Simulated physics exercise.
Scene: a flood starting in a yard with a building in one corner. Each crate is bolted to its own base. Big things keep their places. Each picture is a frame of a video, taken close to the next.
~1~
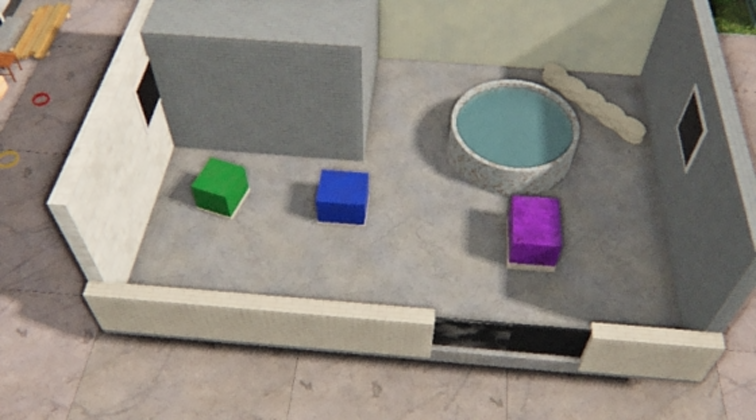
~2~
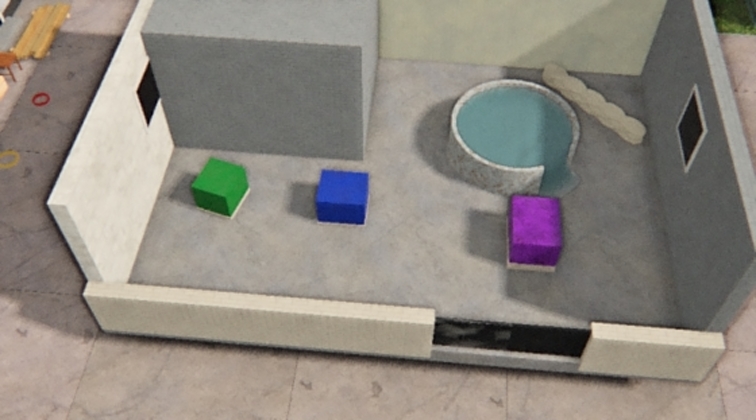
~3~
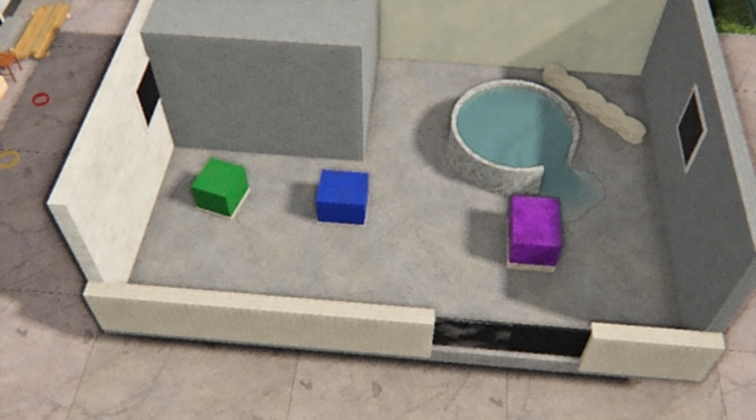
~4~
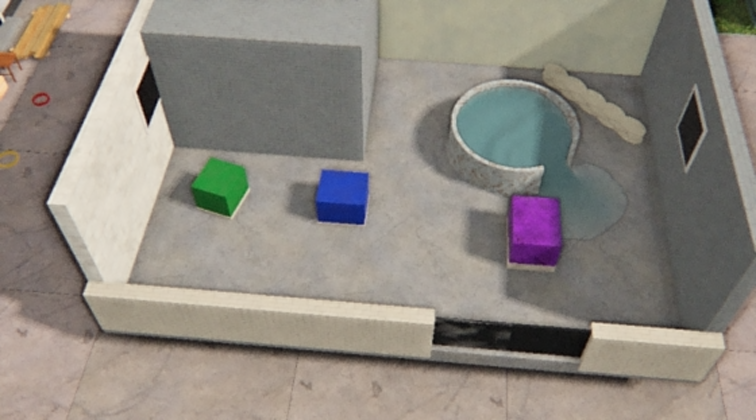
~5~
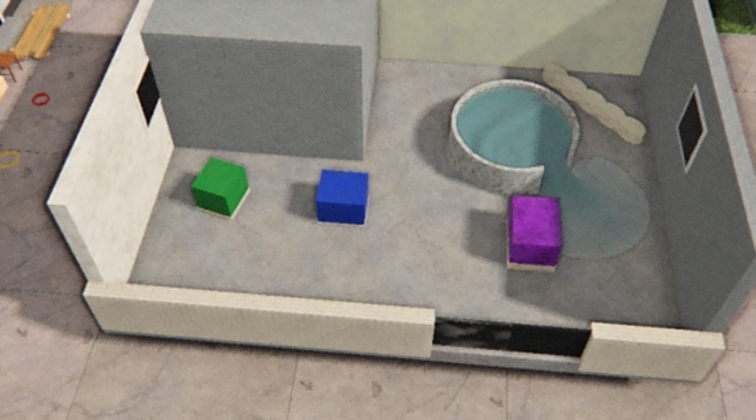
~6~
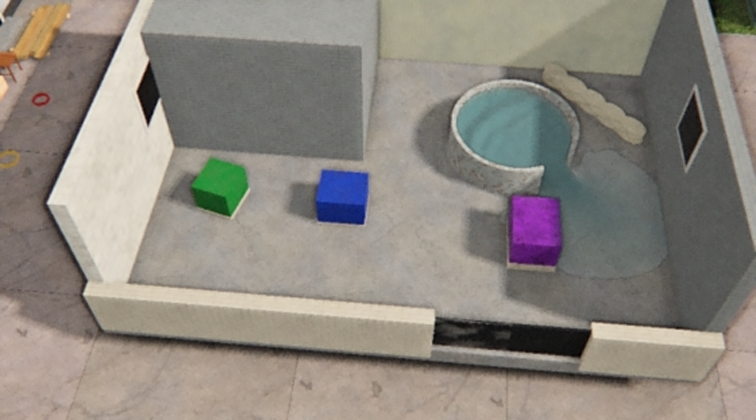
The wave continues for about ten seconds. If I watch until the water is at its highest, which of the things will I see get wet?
You would see this: The green crate gets wet; the blue crate gets wet; the purple crate keeps dry.
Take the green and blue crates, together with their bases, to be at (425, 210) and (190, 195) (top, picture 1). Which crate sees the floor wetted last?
Blue crate.
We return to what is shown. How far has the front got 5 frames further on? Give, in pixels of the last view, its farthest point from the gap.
The flood front should get to about (681, 357).
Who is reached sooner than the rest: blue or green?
The blue one.
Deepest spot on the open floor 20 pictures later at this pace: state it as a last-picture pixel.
Somewhere around pixel (648, 292).
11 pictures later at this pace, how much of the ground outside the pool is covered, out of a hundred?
Roughly 20 percent.
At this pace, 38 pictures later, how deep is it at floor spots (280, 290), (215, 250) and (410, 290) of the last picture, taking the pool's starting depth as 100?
Readings in order: Around 6, 6 and 8 %.
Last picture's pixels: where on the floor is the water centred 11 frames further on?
I'd say around (550, 191).
A moment on, water covers 20 % of the floor; the green crate not reached, the blue crate not reached, the purple crate water round its plinth.
Next, water covers 20 % of the floor; the green crate not reached, the blue crate not reached, the purple crate water round its plinth.
Then, water covers 35 % of the floor; the green crate not reached, the blue crate not reached, the purple crate water round its plinth.
Later, water covers 65 % of the floor; the green crate water round its plinth, the blue crate water round its plinth, the purple crate water round its plinth.
In the end, water covers 95 % of the floor; the green crate was topped, the blue crate was topped, the purple crate stayed above the water.
